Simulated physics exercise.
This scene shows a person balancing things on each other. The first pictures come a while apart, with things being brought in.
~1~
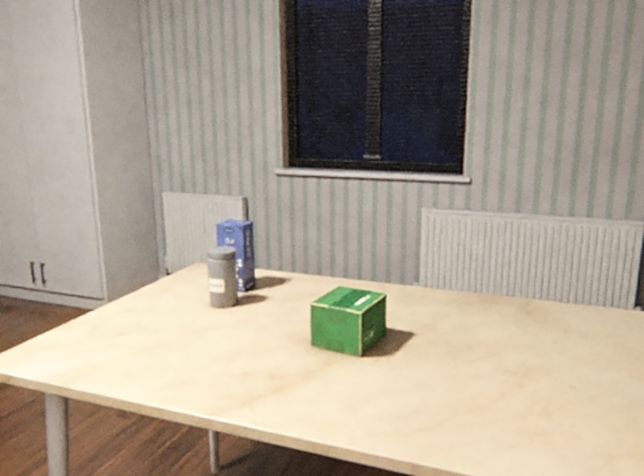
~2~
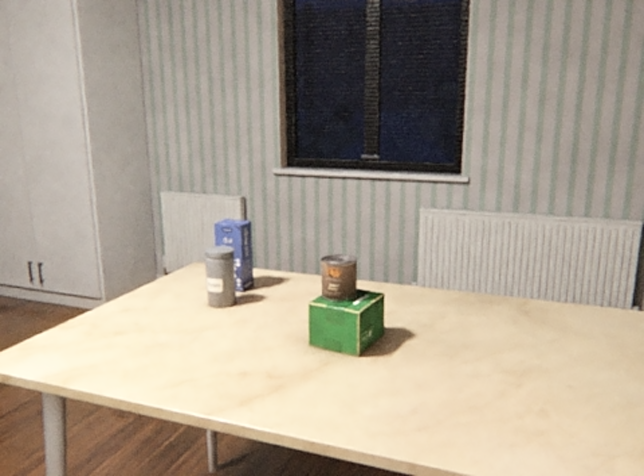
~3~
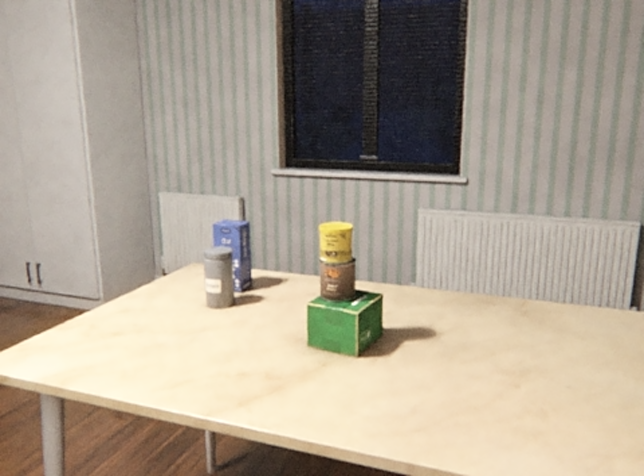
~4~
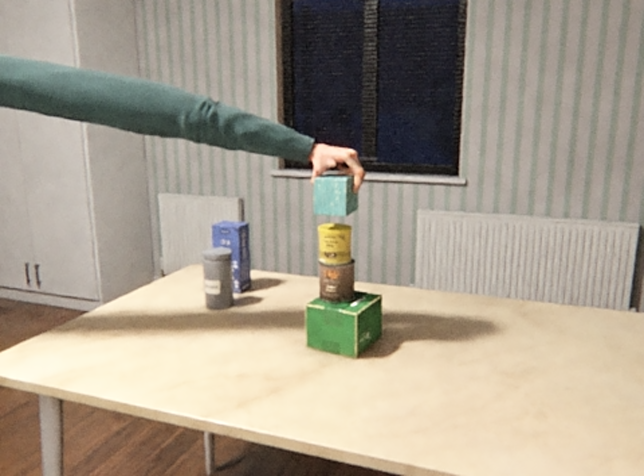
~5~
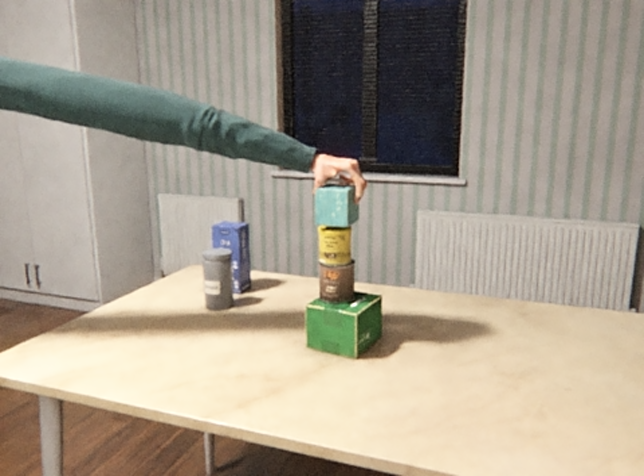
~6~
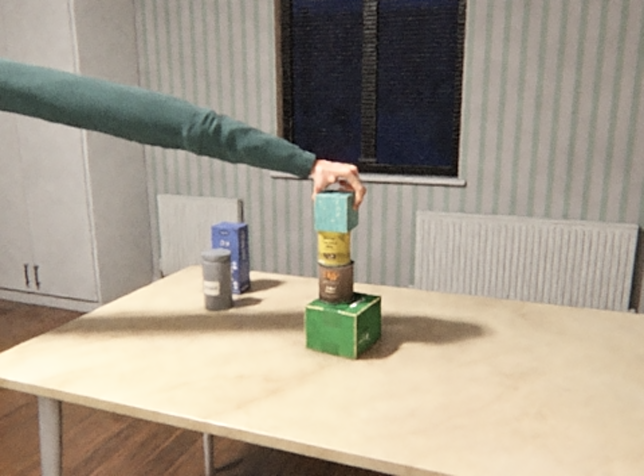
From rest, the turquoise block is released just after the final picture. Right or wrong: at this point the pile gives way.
Wrong, it holds.
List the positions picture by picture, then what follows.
The last thing is not in view yet; blue carton (236, 256), in the first picture.
The last thing is not in view yet; green box (347, 319), in the second picture.
The last thing is not in view yet; grey jar (219, 277), in the third picture.
On its way; turquoise block (336, 195); brown tin (337, 279), in the fourth picture.
On its way; turquoise block (338, 205); yellow tin (335, 245), in the fifth picture.
In place under the hand; turquoise block (337, 210); blue carton (231, 258), in the sixth picture.
Then, 0.30 s after the last picture, nothing has stirred.
Then, 0.70 s after the last picture, turquoise block resting near (337, 211).
At rest, all 6 in place. Seen from the same camera at the end, turquoise block near (337, 211). The pile stays up.
